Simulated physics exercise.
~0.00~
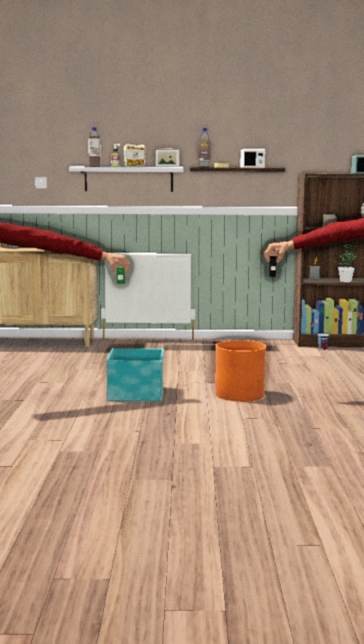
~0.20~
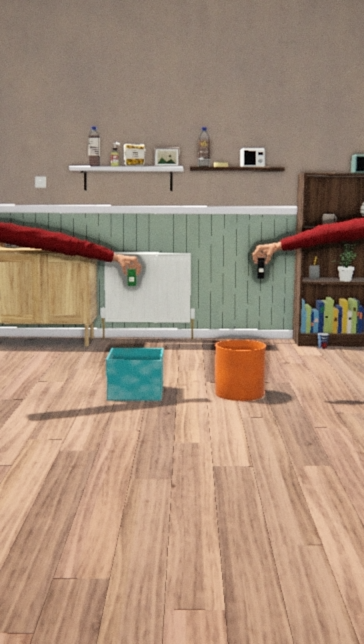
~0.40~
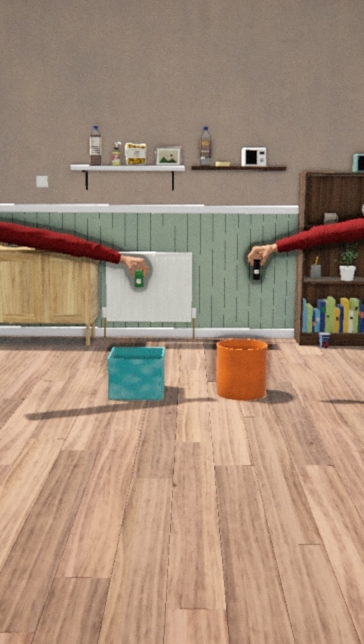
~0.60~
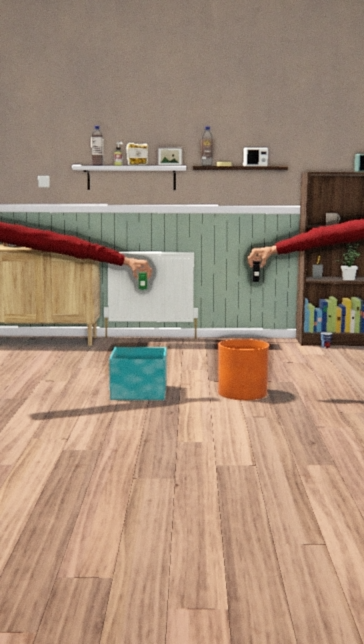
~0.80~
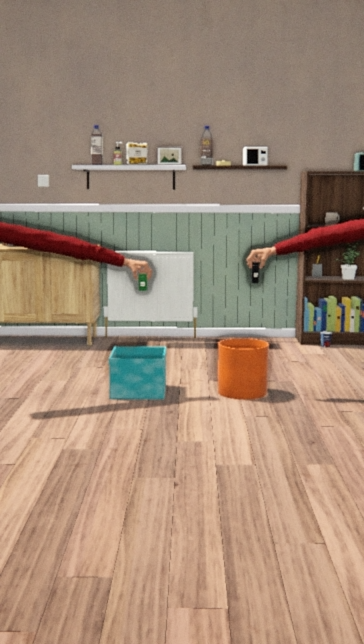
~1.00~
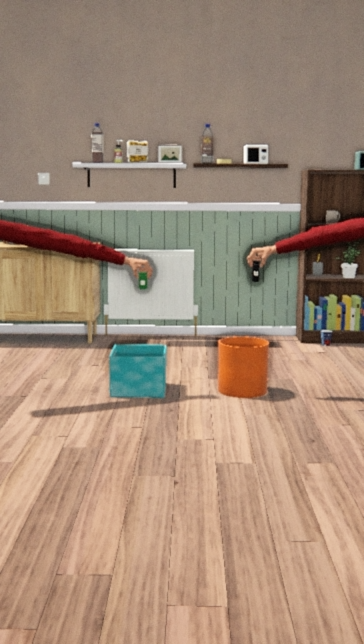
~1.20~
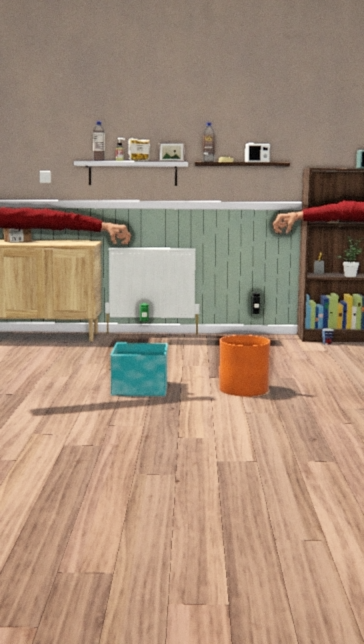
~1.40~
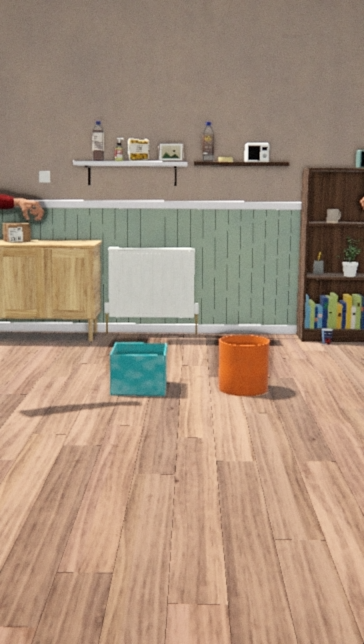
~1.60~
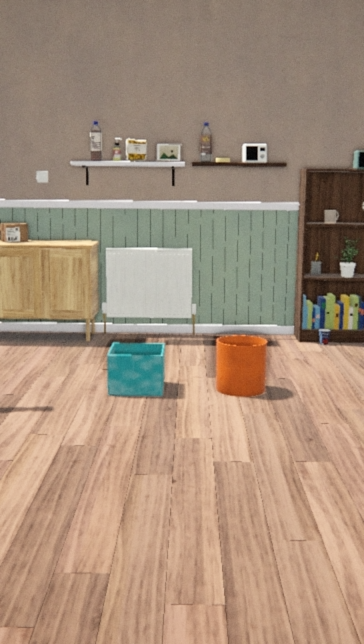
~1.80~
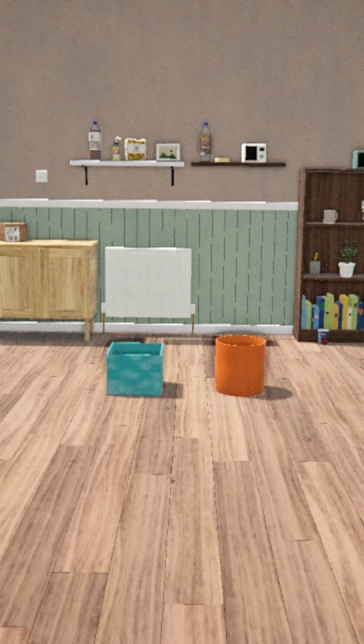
In a room with a wooden floor, two hands release small green and black objects, which fall and disappear into two containers.
